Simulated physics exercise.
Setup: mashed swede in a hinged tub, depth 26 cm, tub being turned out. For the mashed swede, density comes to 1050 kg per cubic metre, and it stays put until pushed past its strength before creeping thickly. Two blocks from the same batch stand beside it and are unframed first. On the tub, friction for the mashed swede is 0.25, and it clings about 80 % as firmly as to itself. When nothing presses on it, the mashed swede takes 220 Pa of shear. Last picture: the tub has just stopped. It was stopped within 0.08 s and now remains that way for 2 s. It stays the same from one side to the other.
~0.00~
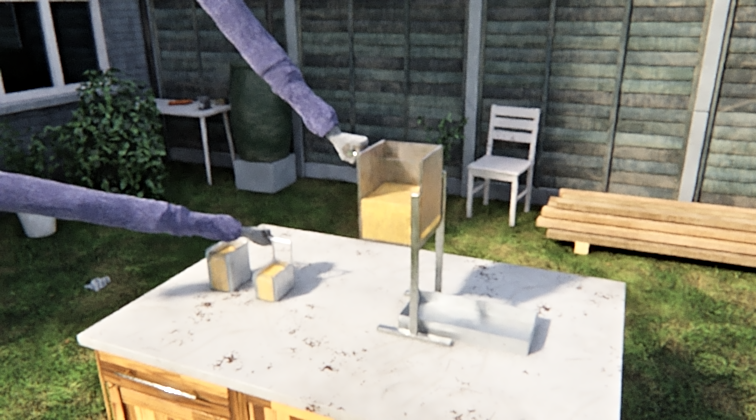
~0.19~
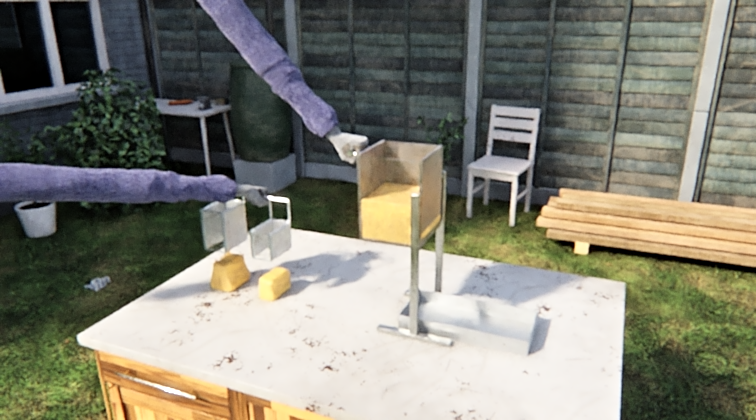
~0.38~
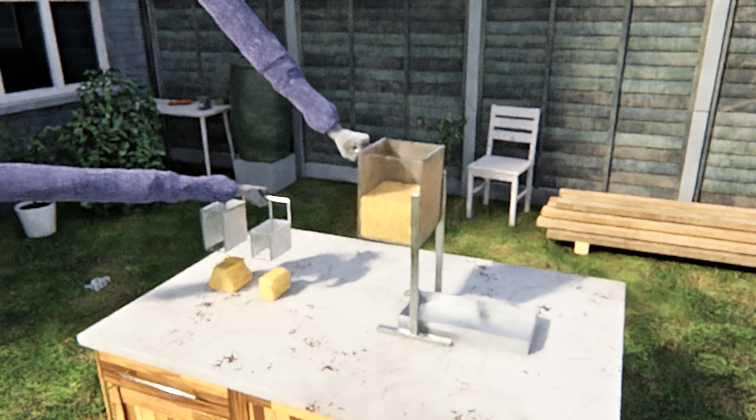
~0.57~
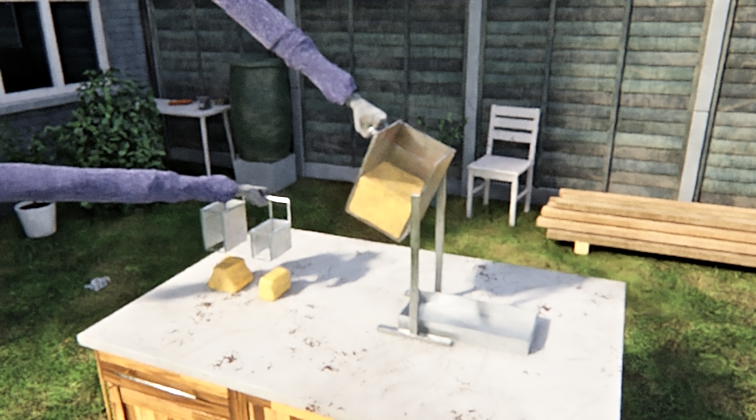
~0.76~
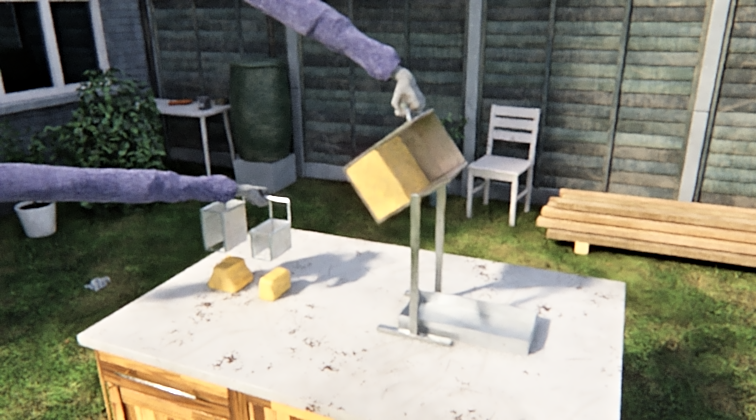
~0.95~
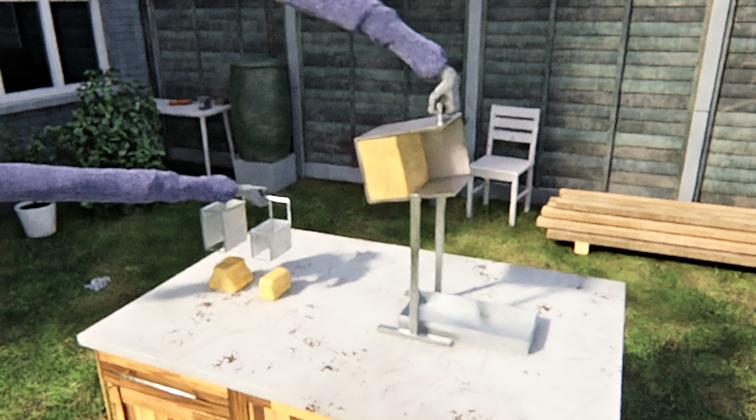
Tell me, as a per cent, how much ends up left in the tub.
Close to 100 % is left.
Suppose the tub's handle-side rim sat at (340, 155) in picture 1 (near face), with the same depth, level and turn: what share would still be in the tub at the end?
Some 100 percent would still be in the tub at the end.
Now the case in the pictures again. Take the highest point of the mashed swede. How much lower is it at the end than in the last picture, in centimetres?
5 cm.
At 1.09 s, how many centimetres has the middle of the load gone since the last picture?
Measured shift, roughly 2 cm.
After 1.09 s, the tub is at 78 degrees and holds 100 %.
After 1.26 s, the tub is at 78 degrees and holds 100 %.
After 1.43 s, the tub is at 78 degrees and holds 100 %.
After 1.60 s, the tub is at 78 degrees and holds 100 %.
After 2.95 s, the tub is at 78 degrees and holds 100 %.
